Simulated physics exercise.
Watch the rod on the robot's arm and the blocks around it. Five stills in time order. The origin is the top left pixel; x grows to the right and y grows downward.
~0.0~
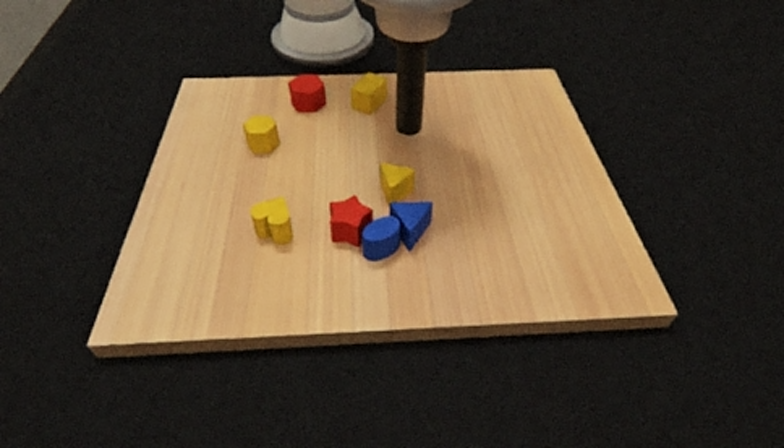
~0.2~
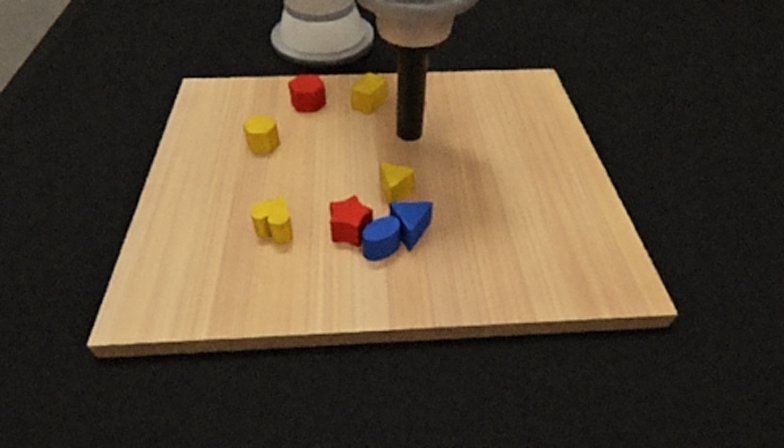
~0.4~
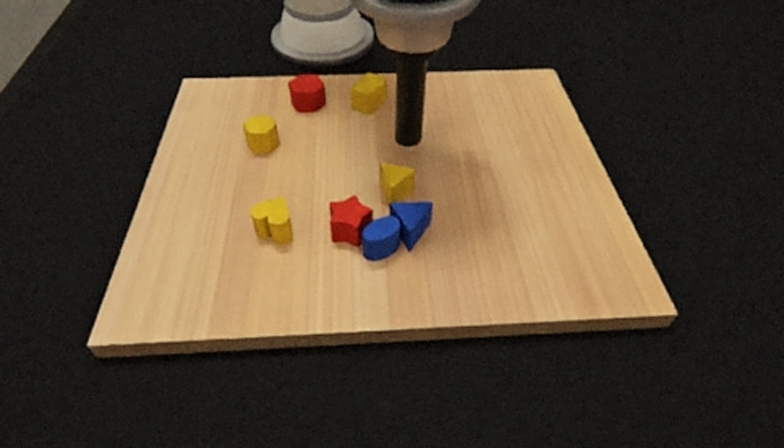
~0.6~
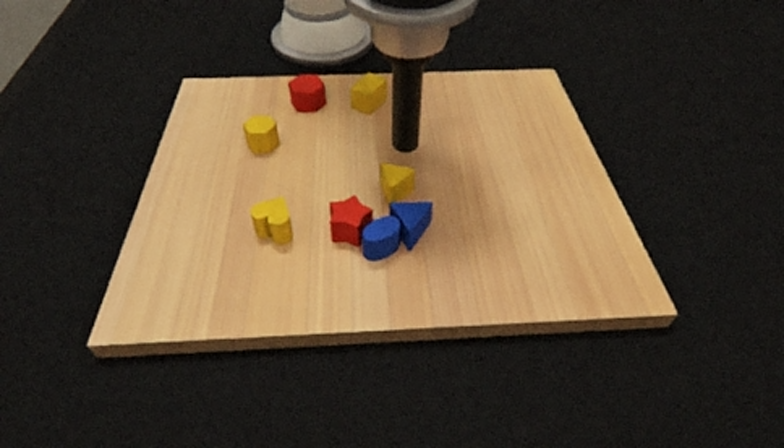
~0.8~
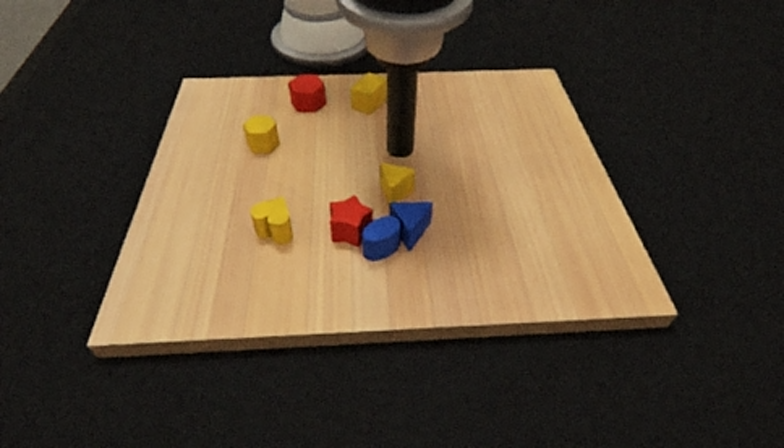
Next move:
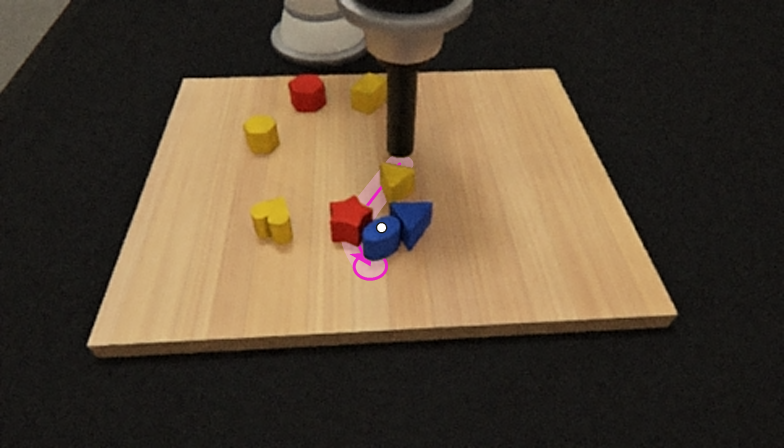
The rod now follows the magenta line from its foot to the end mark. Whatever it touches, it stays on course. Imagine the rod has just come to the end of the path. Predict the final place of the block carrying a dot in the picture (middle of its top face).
Its top middle will sit at (401, 242).
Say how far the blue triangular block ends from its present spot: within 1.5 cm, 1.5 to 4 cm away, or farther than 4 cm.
The answer is under 1.5 cm.
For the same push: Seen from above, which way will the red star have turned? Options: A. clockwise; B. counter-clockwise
The one that fits is A, clockwise.
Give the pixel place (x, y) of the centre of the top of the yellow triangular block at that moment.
The point I'd pick in the picture is (391, 195).
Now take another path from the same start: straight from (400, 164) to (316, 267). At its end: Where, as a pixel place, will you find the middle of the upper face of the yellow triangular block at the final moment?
My prediction: (390, 194).
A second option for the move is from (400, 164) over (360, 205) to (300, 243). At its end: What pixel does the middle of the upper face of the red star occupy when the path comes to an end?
Its top centre is at about (327, 236).
Drawn move, from (400, 164) through (377, 193) and (357, 227) to (370, 266); the dot is on the blue oval.
What follows on the original path. One third of the way, rod (377, 179); yellow triangular block (392, 188), turned 60° anticlockwise.
Two thirds of the way, rod (356, 214); red star (337, 228), turned 20° anticlockwise; yellow triangular block (391, 195), turned 85° anticlockwise.
At the end, rod (370, 252); red star (333, 250), turned 25° clockwise; blue oval (401, 242), turned 80° anticlockwise; yellow triangular block (391, 195), turned 85° anticlockwise; blue triangular block still.
